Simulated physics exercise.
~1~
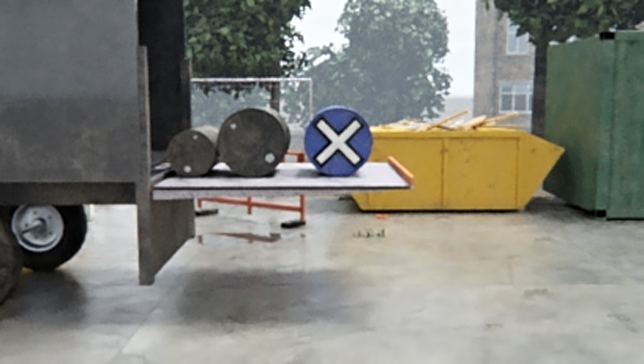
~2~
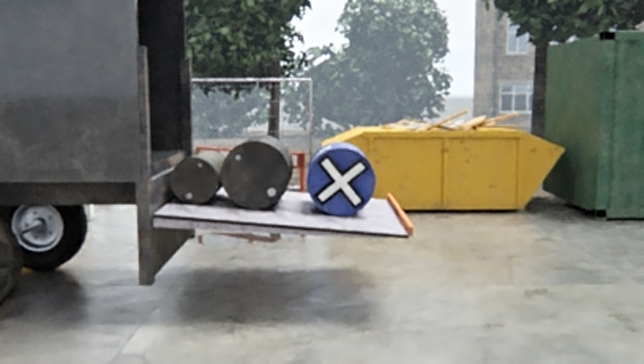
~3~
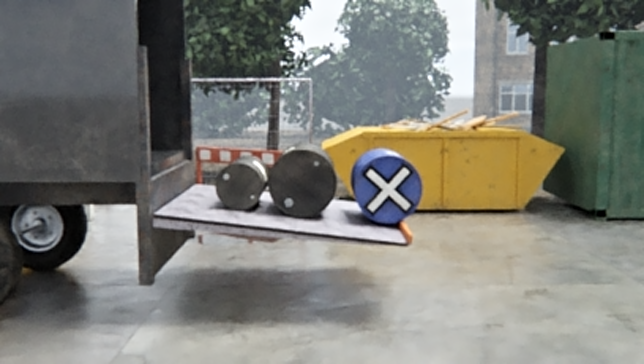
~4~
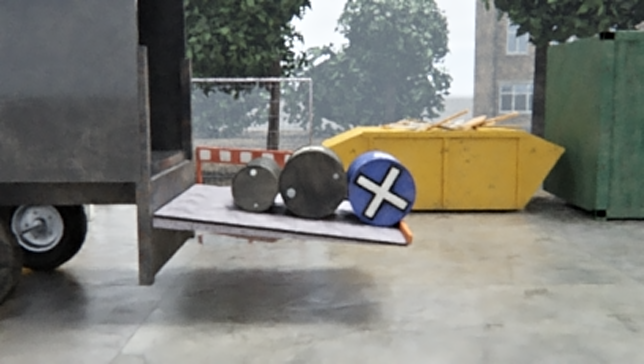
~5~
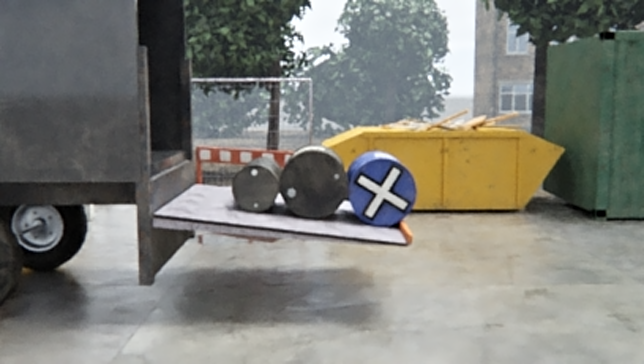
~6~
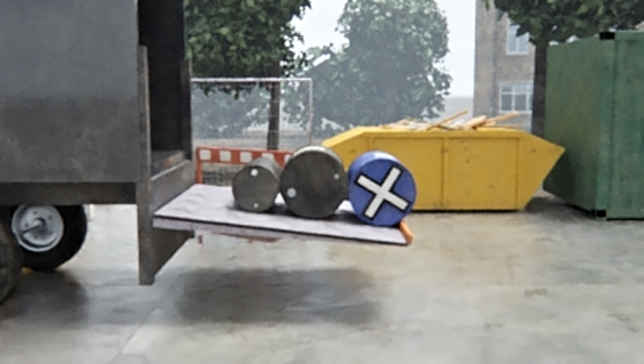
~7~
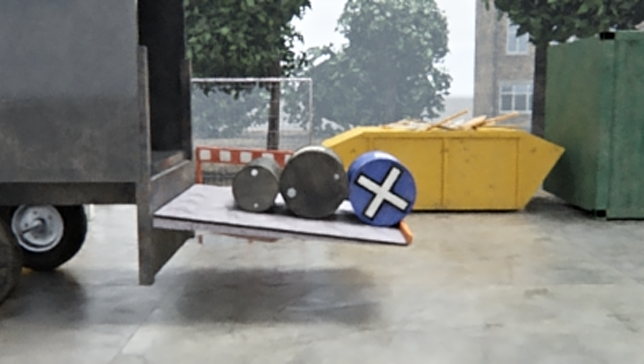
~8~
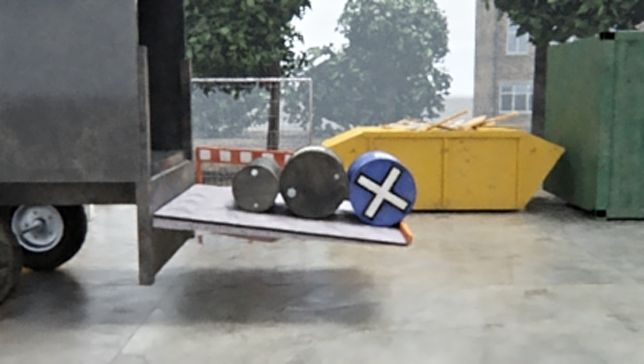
Three drums, two dark ones and a blue one marked with a white cross, rolled right as the lorry's tail platform sank and tilted, then eased back slightly and settled together near its raised edge, all still aboard.
